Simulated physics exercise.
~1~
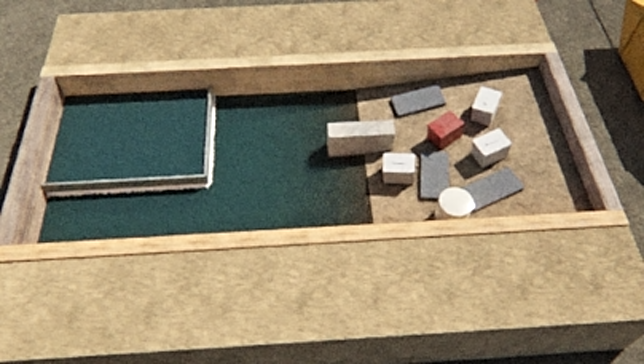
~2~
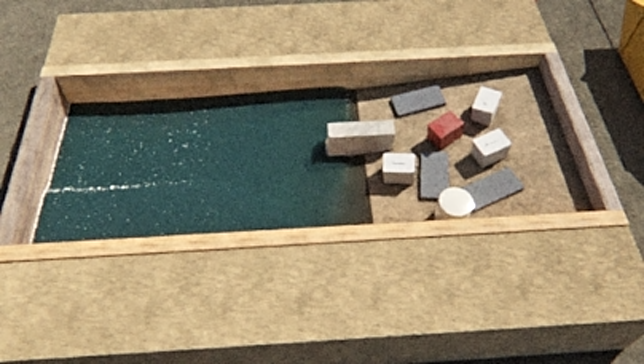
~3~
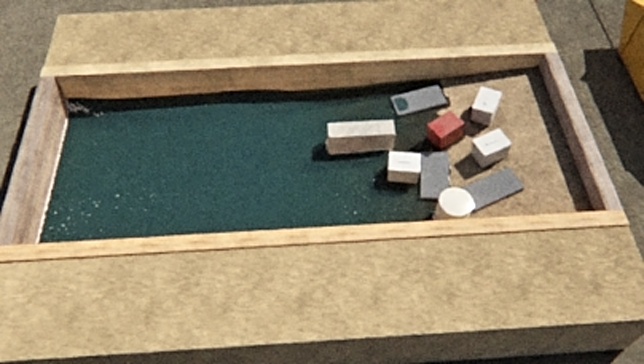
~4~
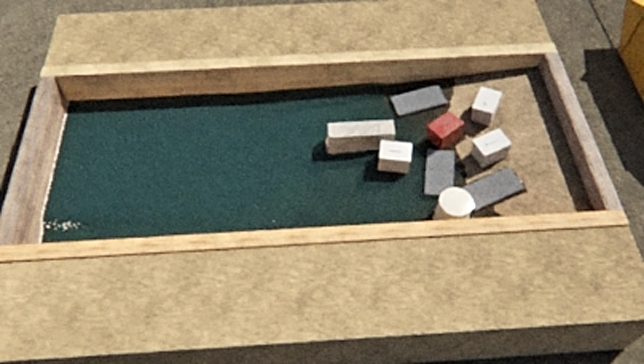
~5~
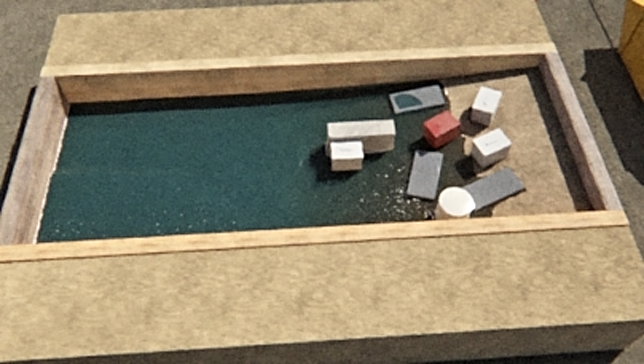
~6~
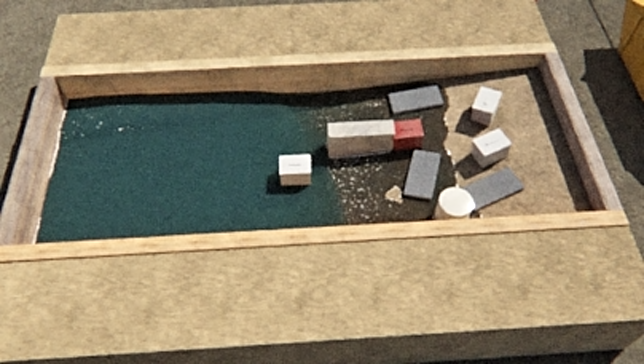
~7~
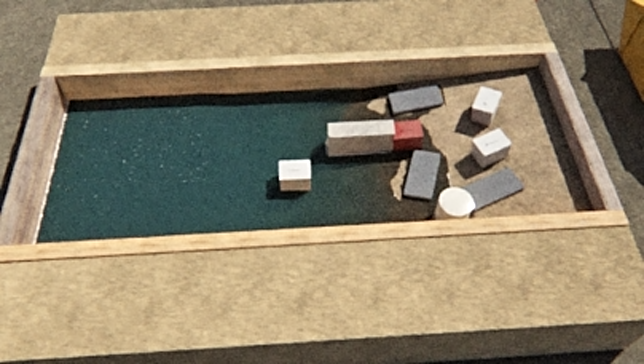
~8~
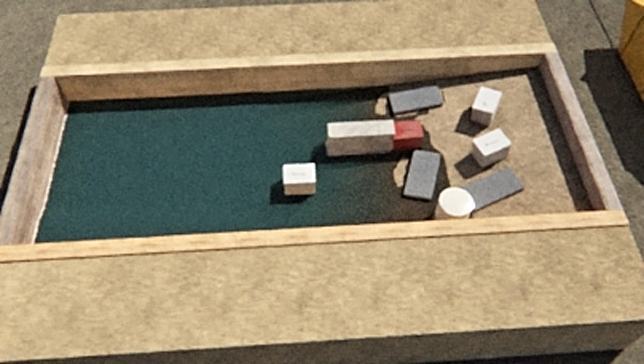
Dark green water fills the left part of a shallow wooden-walled trough, seen from above at an angle, with a low pale barrier penning off its far left corner. On the sand at right lie white blocks, a red block, flat grey slabs and a round white post, beside a long pale block at the water's edge. The barrier vanishes, and the water ripples and spreads right among the pieces. One white block drifts left past the long block, while the red one slides left against its end. The water draws back, leaving the white block out in calm water.
